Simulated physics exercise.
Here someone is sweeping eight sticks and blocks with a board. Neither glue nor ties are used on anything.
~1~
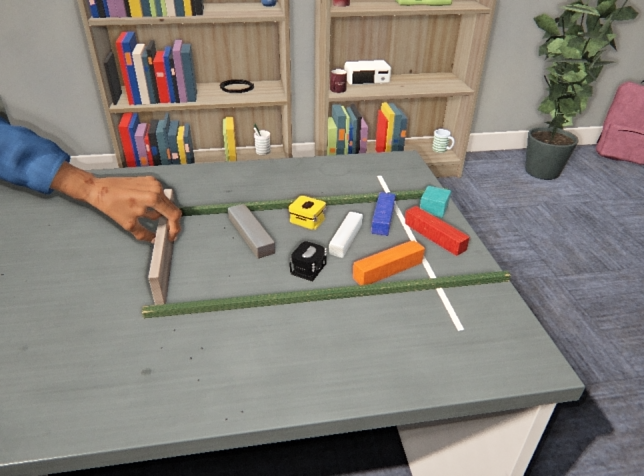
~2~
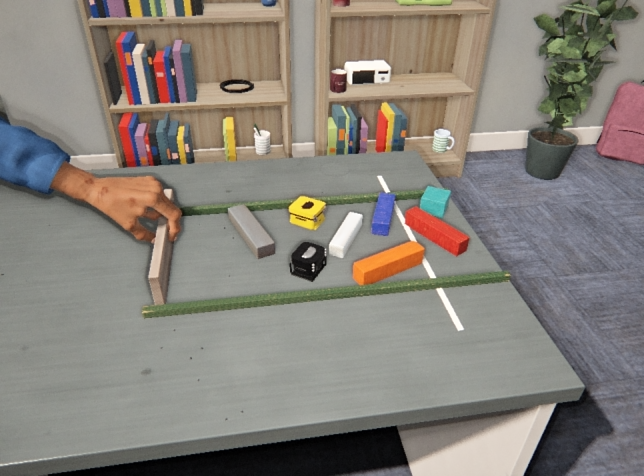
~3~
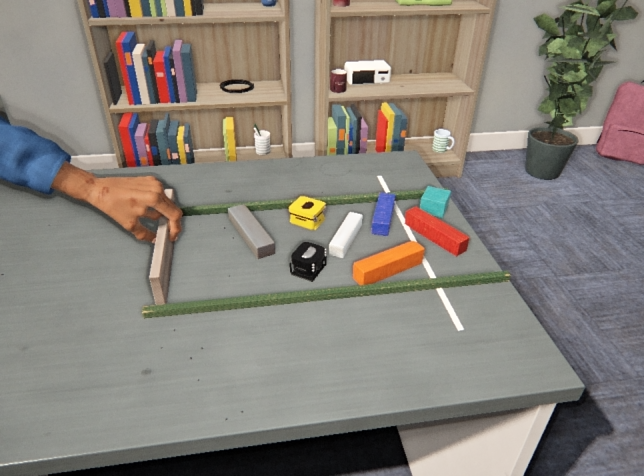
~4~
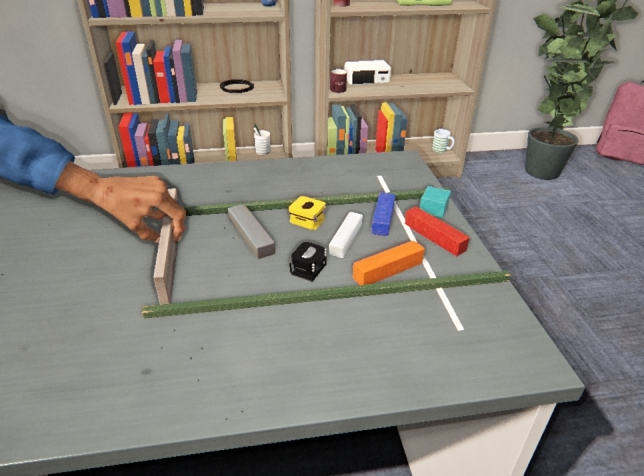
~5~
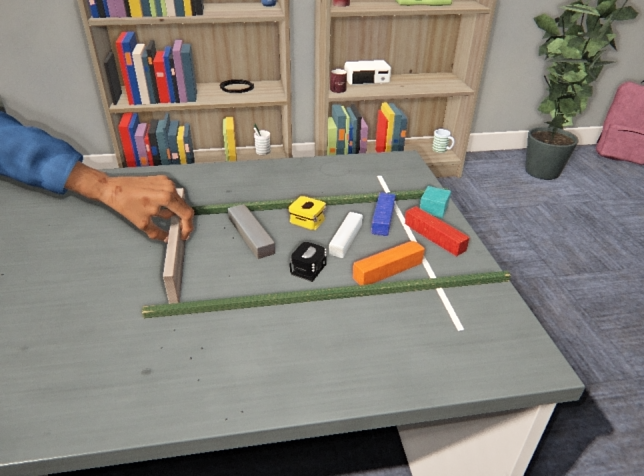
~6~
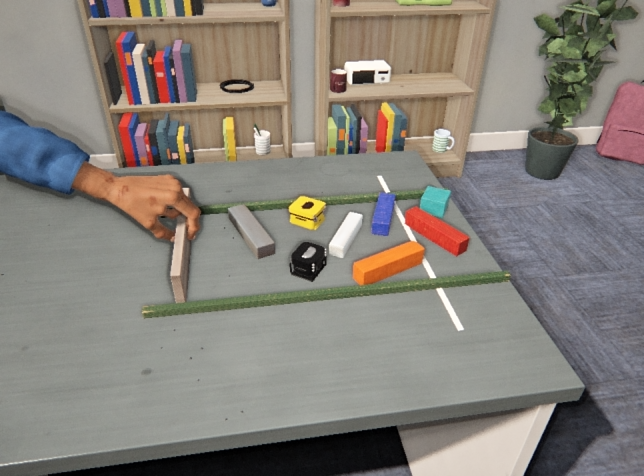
A hand held a board upright on a grey table, then slid it slightly to the right between two green strips, while the colourful blocks scattered in front of it stayed still.
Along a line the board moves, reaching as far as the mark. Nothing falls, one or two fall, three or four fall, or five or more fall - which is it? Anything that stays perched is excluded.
One or two fall.
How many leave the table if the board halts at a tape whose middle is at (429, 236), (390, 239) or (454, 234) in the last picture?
Going through each try, you'd get 3, 0 and 6.
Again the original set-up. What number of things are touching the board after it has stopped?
It is in contact with 3.
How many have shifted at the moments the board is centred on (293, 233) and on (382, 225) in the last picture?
First 3, then 8.
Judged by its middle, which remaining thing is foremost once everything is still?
The blue bar is it.
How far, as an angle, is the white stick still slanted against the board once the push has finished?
Angle: Close to 0 degrees.
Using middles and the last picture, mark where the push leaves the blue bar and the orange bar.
Going in order, first (452, 211) and next (465, 258).
Early on, none off yet; turquoise block at rest near (435, 202); red bar at rest near (436, 230); blue bar at rest near (384, 214).
Finally, the number that fall off is one or two; lost, red bar and turquoise block.
